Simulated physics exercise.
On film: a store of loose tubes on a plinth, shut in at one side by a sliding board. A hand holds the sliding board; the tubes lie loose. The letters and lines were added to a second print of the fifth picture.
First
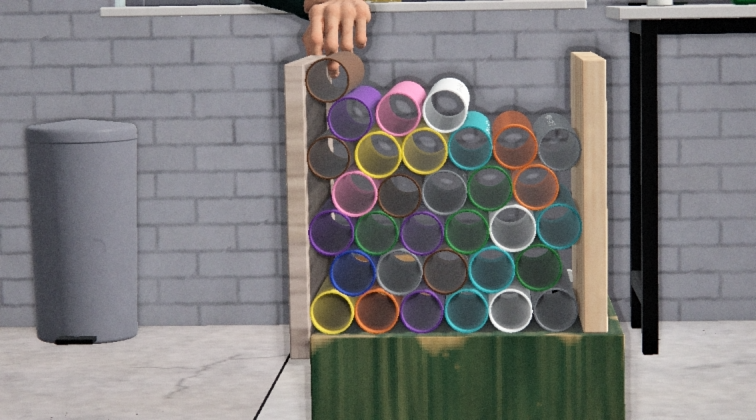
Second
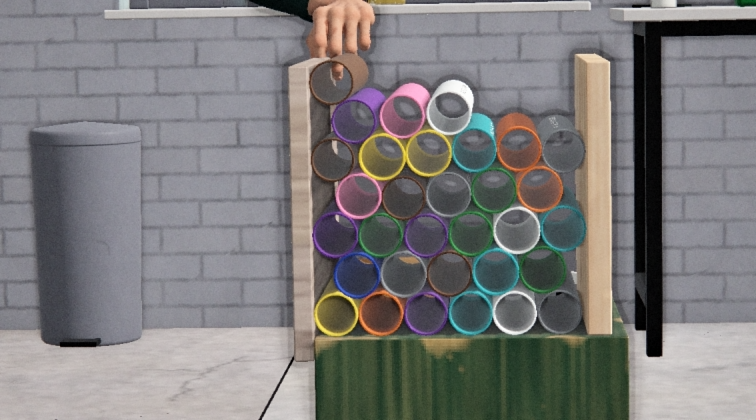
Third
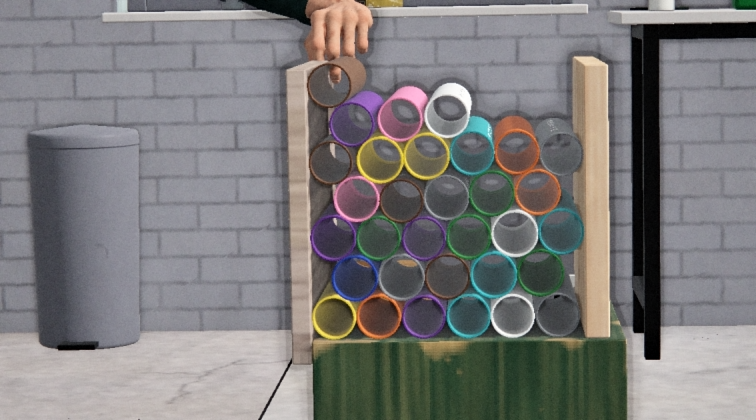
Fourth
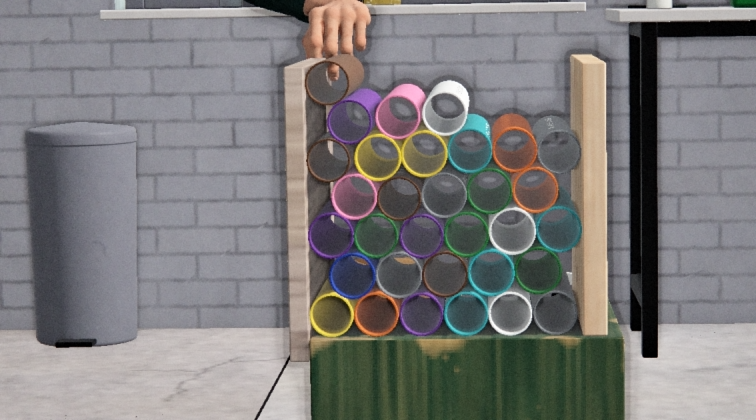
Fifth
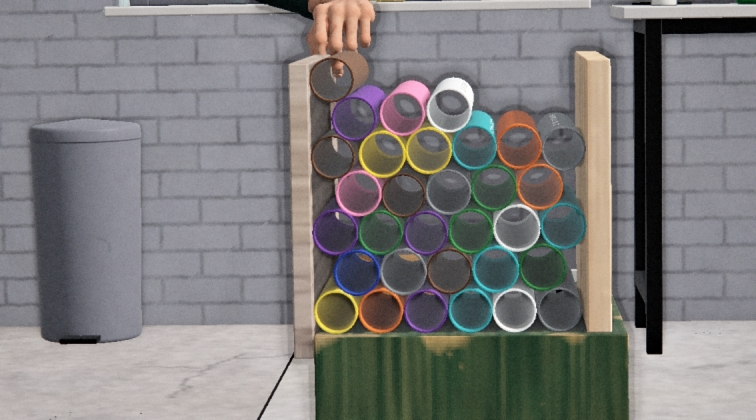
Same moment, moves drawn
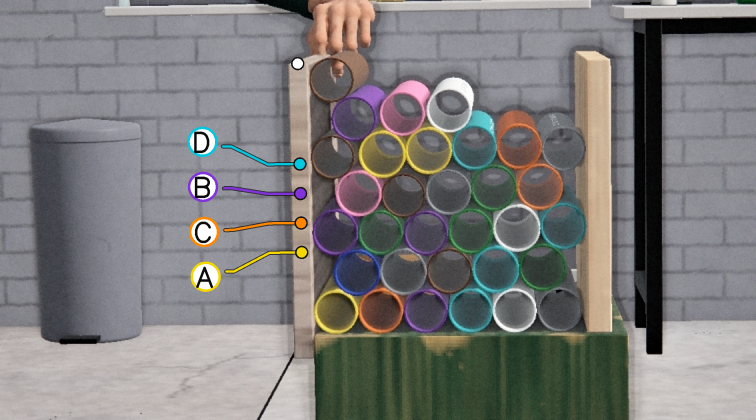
The footage shows a hand resting at the top left of a stack of loose, multicoloured tubes between two upright boards on a green plinth, beside a grey bin; apart from slight shifts of the whole view, nothing visibly moves.
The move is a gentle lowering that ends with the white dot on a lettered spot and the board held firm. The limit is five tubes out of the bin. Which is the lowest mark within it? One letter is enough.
Lower it to A and no more.
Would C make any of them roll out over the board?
Yes.
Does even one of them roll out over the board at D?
Yes.
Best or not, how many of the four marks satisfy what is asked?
Four of the four.
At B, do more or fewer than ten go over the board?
Fewer than ten.
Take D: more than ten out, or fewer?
Fewer than ten.
On the copy, A at (302, 253); B at (301, 193); C at (301, 223); D at (300, 164); the white dot at (298, 64).
On A. First, top of the board (310, 146).
Then, top of the board (312, 238).
Finally, top of the board (312, 251), three out over the board.
By contrast, B one out over the board; C three out over the board; D one out over the board.
